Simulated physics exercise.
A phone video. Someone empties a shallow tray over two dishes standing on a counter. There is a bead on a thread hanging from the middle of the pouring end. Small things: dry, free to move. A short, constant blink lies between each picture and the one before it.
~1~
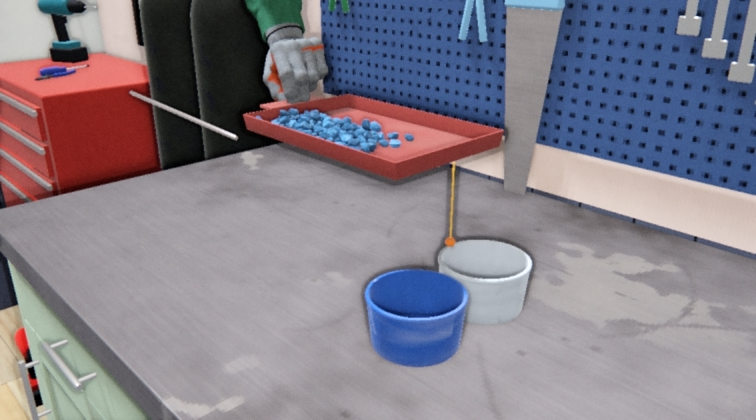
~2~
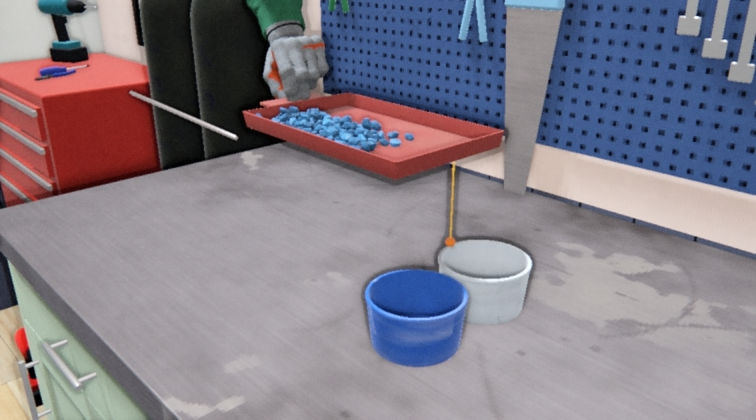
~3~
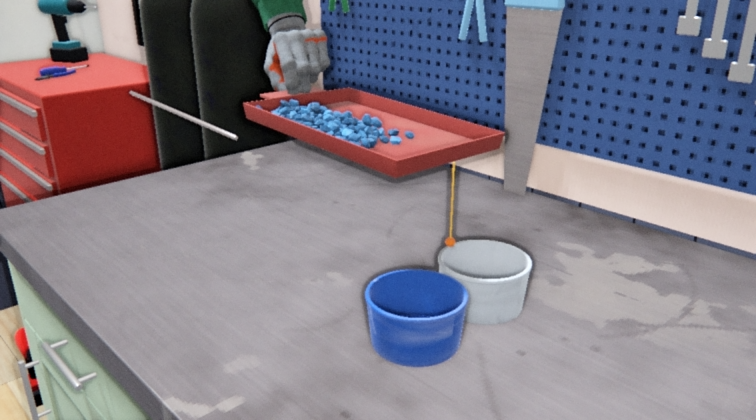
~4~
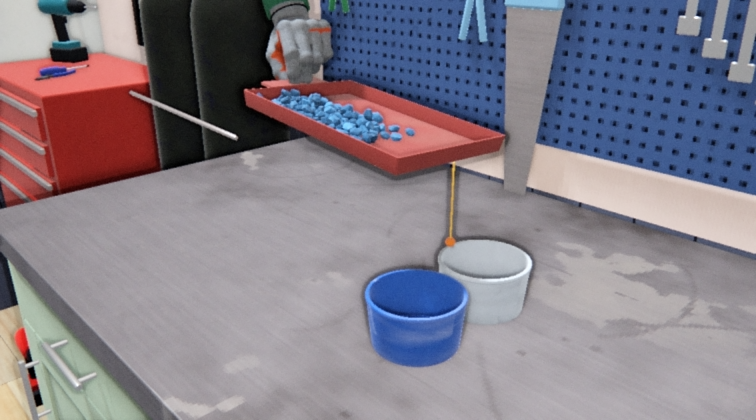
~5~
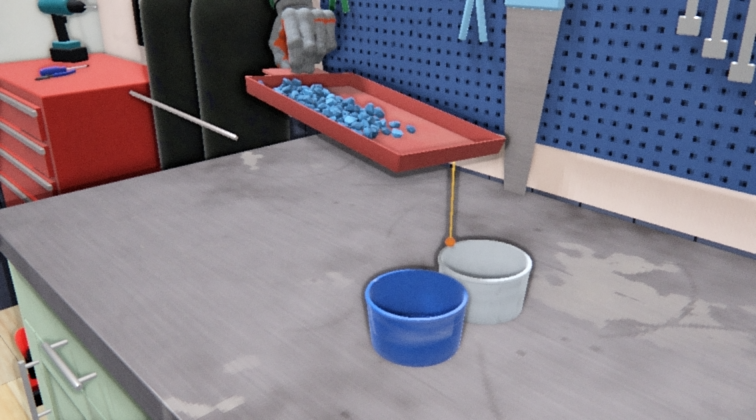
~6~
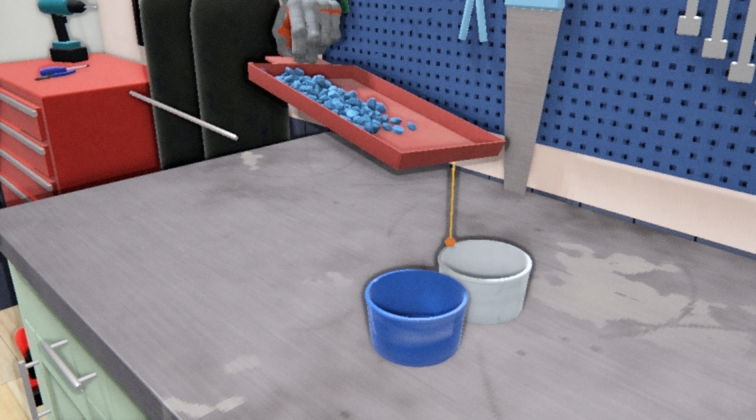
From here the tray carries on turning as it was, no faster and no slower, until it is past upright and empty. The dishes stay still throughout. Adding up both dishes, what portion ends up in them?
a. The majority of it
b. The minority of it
b, the minority of it.
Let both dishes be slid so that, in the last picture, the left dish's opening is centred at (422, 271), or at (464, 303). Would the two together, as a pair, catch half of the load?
With the first shift the pair saves beyond half; with the second, less than a half.
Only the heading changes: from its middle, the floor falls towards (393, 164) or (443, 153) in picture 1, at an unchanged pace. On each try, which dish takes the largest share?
Try 1: Left-side dish. Try 2: Right-side dish.
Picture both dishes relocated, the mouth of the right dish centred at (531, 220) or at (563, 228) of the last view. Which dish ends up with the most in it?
Result, try one: The left of the two; try two: The left of the two.
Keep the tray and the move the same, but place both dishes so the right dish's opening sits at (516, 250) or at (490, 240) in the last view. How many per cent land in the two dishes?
That makes 60 per cent, followed by 80 per cent.
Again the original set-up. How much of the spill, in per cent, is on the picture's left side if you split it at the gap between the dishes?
About 10 %.
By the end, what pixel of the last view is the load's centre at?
The centre comes to rest near (511, 278).
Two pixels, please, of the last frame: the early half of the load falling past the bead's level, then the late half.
Near (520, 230) and later near (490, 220).
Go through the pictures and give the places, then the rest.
In the first frame, corners of the pouring end near (396, 161) and (500, 130), level; middle of the load near (325, 132), aquarium stones; left dish near (453, 332); right dish near (520, 293); bead on its thread near (450, 242).
In the second frame, corners of the pouring end near (396, 161) and (501, 131), level; middle of the load near (325, 130).
In the third frame, corners of the pouring end near (397, 159) and (501, 132), tipped barely, lowest at the right corner; middle of the load near (325, 125).
In the fourth frame, corners of the pouring end near (398, 156) and (502, 135), tipped a little, lowest at the right corner; middle of the load near (326, 117).
In the fifth frame, corners of the pouring end near (400, 154) and (502, 137), tipped a little, lowest at the right corner; middle of the load near (327, 109).
In the sixth frame, corners of the pouring end near (402, 151) and (502, 140), tipped a little, lowest at the right corner; middle of the load near (329, 101); left dish near (453, 332); right dish near (520, 293).
Shortly afterwards, tray tipped steeply; all but a few on the tray; a little in the air.
Next, tray tipped right over; near a third on the tray; a little in the right dish; near half outside both; only a few in the air.
Some moments later, tray tipped past a quarter turn; near a quarter in the right dish; the bulk outside both.
In the end, tray tipped past a quarter turn; none at all in the left dish; near a quarter in the right dish; the bulk outside both.
